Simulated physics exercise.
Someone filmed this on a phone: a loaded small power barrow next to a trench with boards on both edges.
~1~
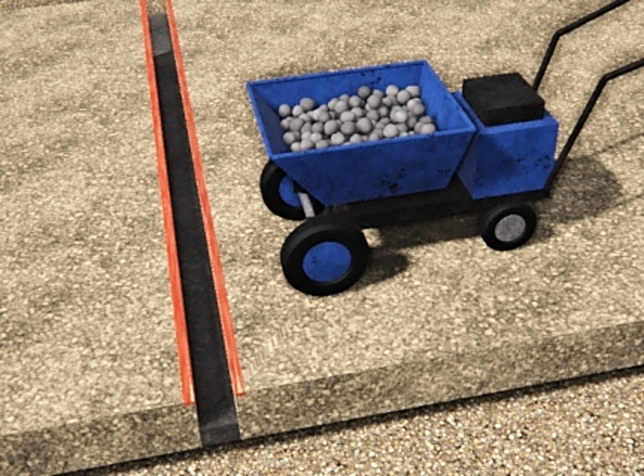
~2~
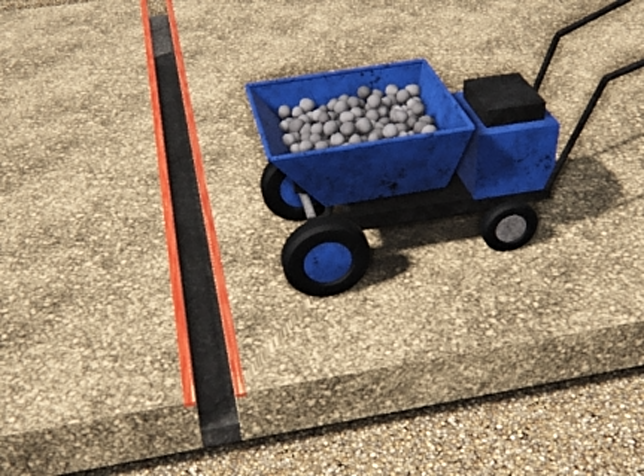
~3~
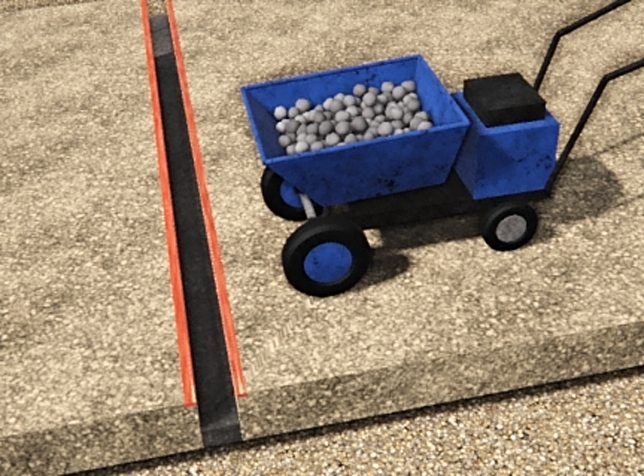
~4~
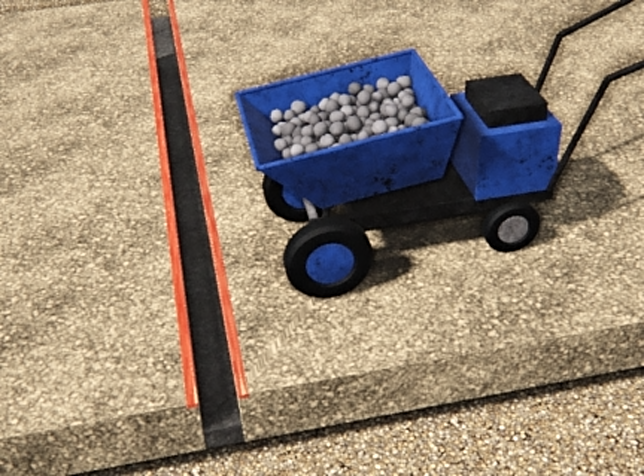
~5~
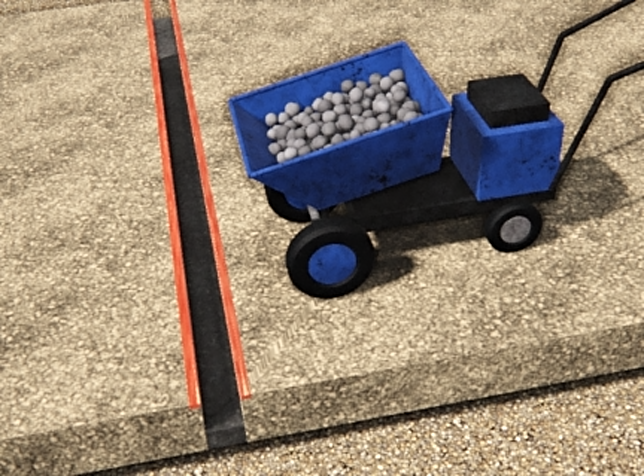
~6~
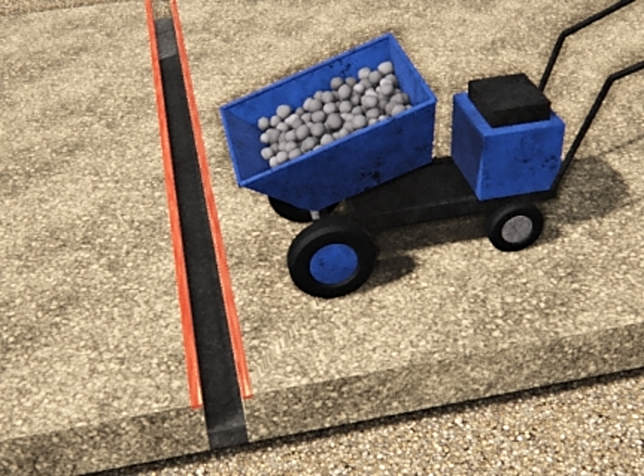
On a speckled stone slab, a blue skip loaded with round grey cobbles slowly tilting forward toward a narrow orange-edged trench.
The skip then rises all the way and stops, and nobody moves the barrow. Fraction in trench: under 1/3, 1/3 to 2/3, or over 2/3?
Its aim will yield a share short of a third.
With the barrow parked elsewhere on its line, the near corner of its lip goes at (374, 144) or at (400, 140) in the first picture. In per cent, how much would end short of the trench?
I'd put it at around 40 percent the first time and 60 percent the second.
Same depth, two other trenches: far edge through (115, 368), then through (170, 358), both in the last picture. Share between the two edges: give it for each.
Lab note: Case 1 around 100 %, case 2 50 %.
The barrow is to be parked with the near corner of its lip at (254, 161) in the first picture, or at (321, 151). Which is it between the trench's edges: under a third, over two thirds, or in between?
Place one, under a third; place two, in the middle band.
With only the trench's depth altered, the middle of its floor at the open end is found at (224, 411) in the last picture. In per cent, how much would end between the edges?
About 20 %.
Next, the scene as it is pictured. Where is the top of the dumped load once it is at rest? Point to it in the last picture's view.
The topmost point rests at roughly pixel (160, 254) in the last view.
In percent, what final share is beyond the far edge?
Estimate: Some 75 percent.
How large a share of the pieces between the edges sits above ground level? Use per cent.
Roughly 5 %.
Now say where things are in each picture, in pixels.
Lip of the skip (272, 158), level; top of the load (365, 126), round cobbles; first edge of the trench (231, 343); far edge (183, 352), the trench under half as wide as the skip, and about as deep as wide, in the first picture.
Lip of the skip (270, 160), level; top of the load (372, 127), in the second picture.
Lip of the skip (265, 163), tipped barely; top of the load (377, 126), in the third picture.
Lip of the skip (259, 169), tipped a little; top of the load (376, 120), in the fourth picture.
Lip of the skip (251, 176), tipped a little; top of the load (385, 121), in the fifth picture.
Lip of the skip (241, 185), tipped clearly; top of the load (374, 116); first edge of the trench (238, 346); far edge (190, 355), in the sixth picture.
Just after the last frame, skip tipped steeply; every one in the skip.
A moment on, skip tipped right over; the larger part in the skip; just a few in or heaped over the trench; about a tenth beyond it; just a few falling.
Further on, skip tipped right over; roughly a quarter in the skip; about a tenth in or heaped over the trench; roughly two thirds beyond it.
When it is over, skip tipped right over; just a few in the skip; roughly a quarter in or heaped over the trench; the larger part beyond it.
